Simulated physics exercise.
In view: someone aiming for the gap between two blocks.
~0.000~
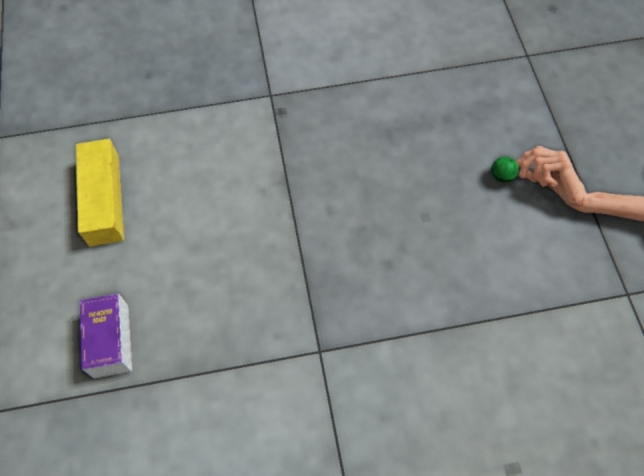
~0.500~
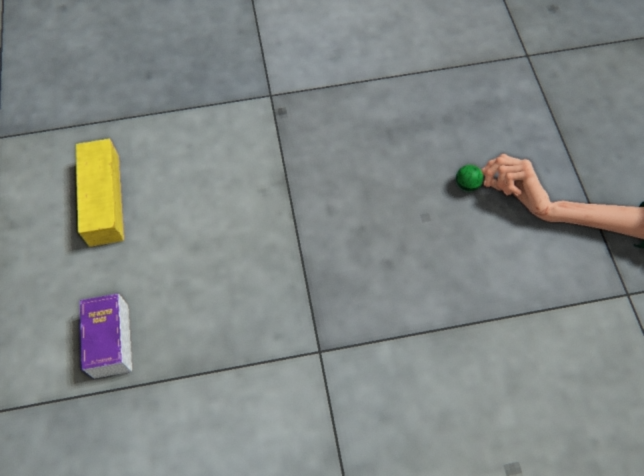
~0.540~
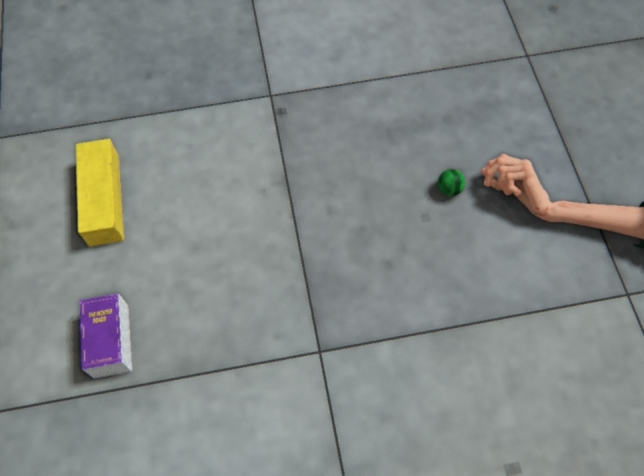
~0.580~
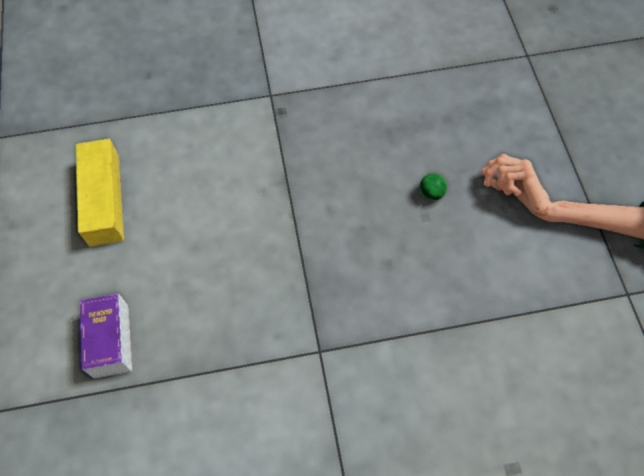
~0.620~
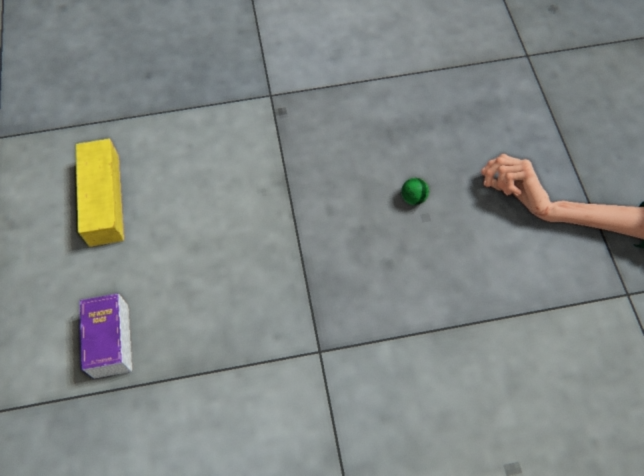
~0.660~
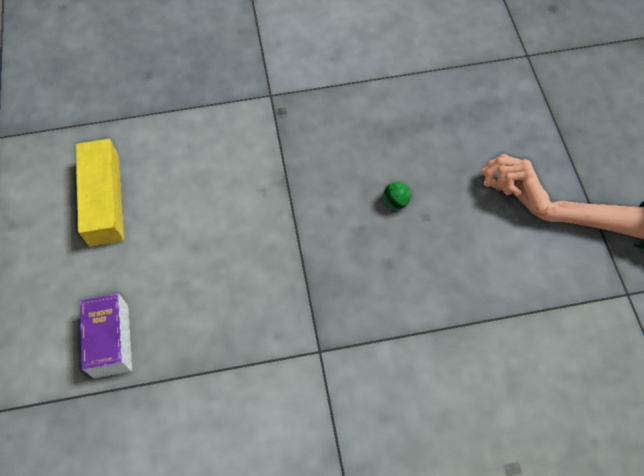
A hand pushed a small green ball leftward across the gray tiled floor and let it go, and the ball rolled slowly on while the yellow block and purple book stayed still.
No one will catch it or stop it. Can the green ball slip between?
Most likely it succeeds in getting past.
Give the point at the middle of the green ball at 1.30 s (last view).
Its centre should be near (104, 266).
Around 1.30 s, green ball heading on near (104, 266).
Finally (2.3 s), the green ball passes through its gap.
